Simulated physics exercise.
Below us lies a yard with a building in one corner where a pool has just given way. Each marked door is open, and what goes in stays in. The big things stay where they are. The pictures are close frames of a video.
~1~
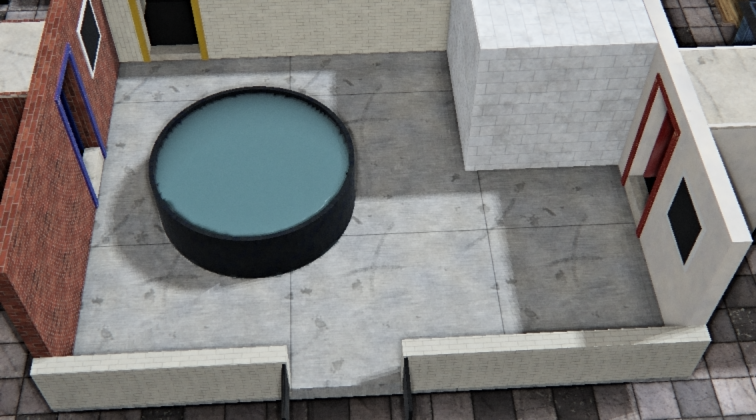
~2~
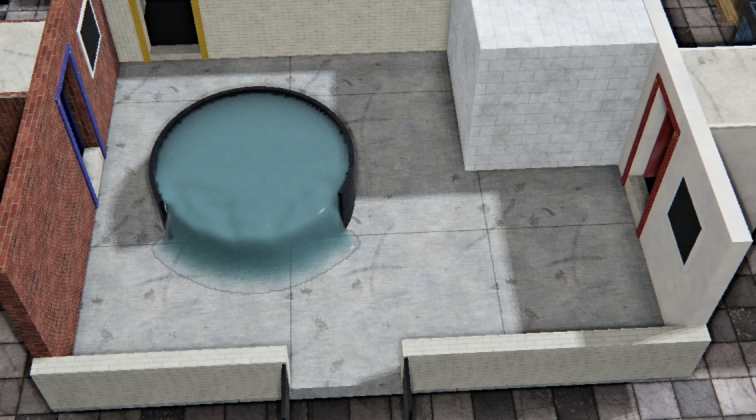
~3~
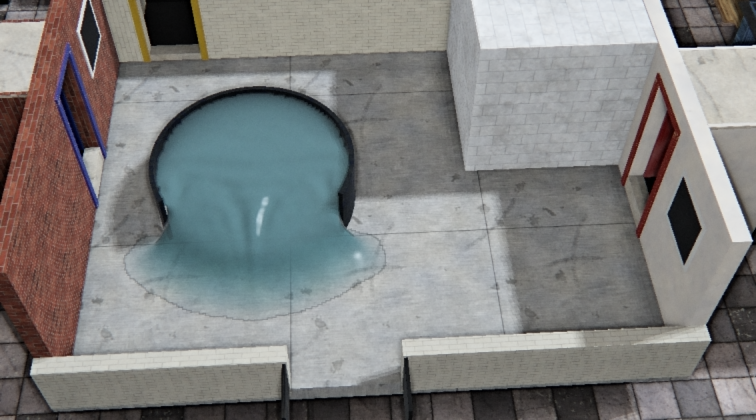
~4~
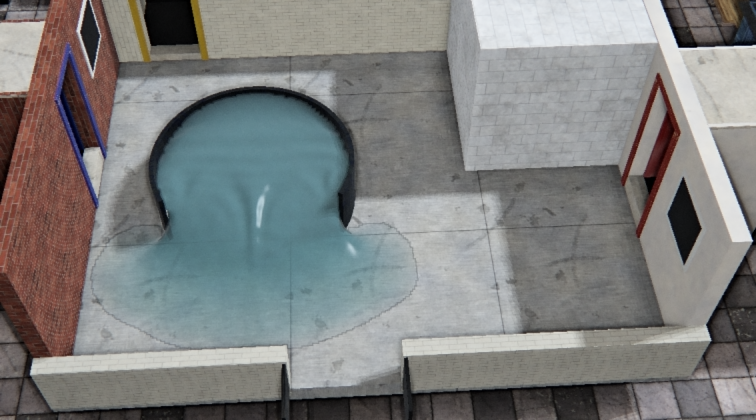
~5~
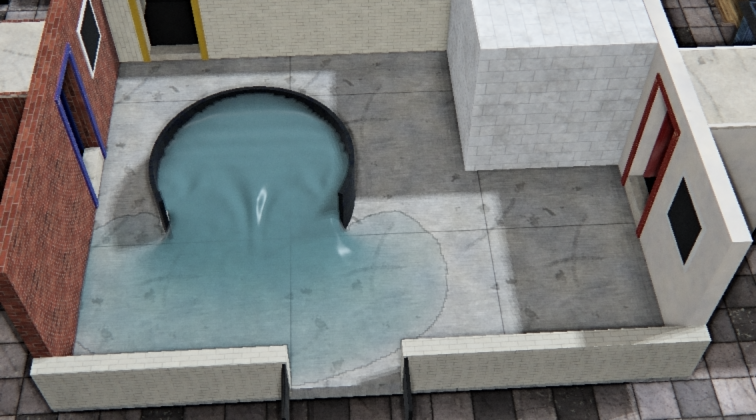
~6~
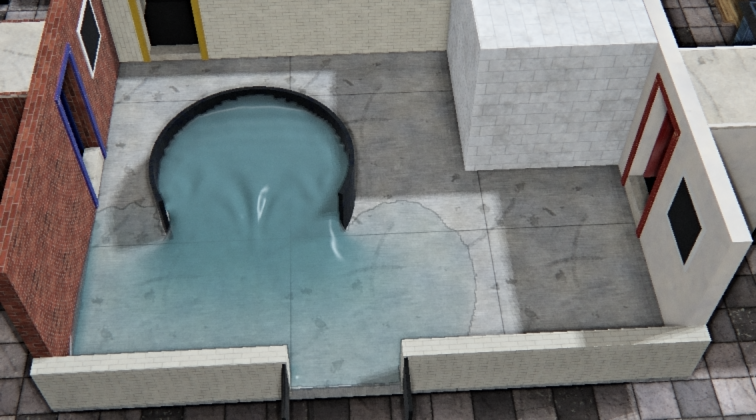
Teal water pouring from the broken front of a round black pool and spreading across a walled grey concrete yard.
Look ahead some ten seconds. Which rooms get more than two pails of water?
The red door admits no more than that; the blue door admits no more than that; the yellow door lets in a lot.
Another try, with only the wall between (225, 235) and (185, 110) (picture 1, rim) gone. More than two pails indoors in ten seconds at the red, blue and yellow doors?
My reading: Red lets less in, blue passes that mark, yellow takes more.
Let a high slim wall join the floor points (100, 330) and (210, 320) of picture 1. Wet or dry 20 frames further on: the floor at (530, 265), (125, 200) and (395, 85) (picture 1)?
One after the other: Under water, under water, not flooded.
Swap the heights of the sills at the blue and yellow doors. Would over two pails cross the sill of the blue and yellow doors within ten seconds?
In short: Blue lets less in; yellow holds.
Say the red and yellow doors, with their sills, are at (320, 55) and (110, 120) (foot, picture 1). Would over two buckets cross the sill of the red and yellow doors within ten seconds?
Then: Red door lets less in; yellow door lets less in.
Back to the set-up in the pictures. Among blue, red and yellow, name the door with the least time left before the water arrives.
It is the blue door.
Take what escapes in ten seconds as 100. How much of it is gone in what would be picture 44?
Close to 85 %.
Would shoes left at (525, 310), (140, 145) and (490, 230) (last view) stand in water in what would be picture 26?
In that order: Awash, covered, clear.
A moment on, water covers 40 % of the floor; the red door not reached, the blue door wet at the sill, nothing in, the yellow door not reached.
Next, water covers 40 % of the floor; the red door not reached, the blue door wet at the sill, nothing in, the yellow door not reached.
Then, water covers 60 % of the floor; the red door wet at the sill, nothing in, the blue door wet at the sill, nothing in, the yellow door not reached.
Later, water covers 90 % of the floor; the red door wet at the sill, nothing in, the blue door wet at the sill, nothing in, the yellow door far over two buckets in.
In the end, water covers 100 % of the floor; the red door wet at the sill, nothing in, the blue door wet at the sill, nothing in, the yellow door far over two buckets in.
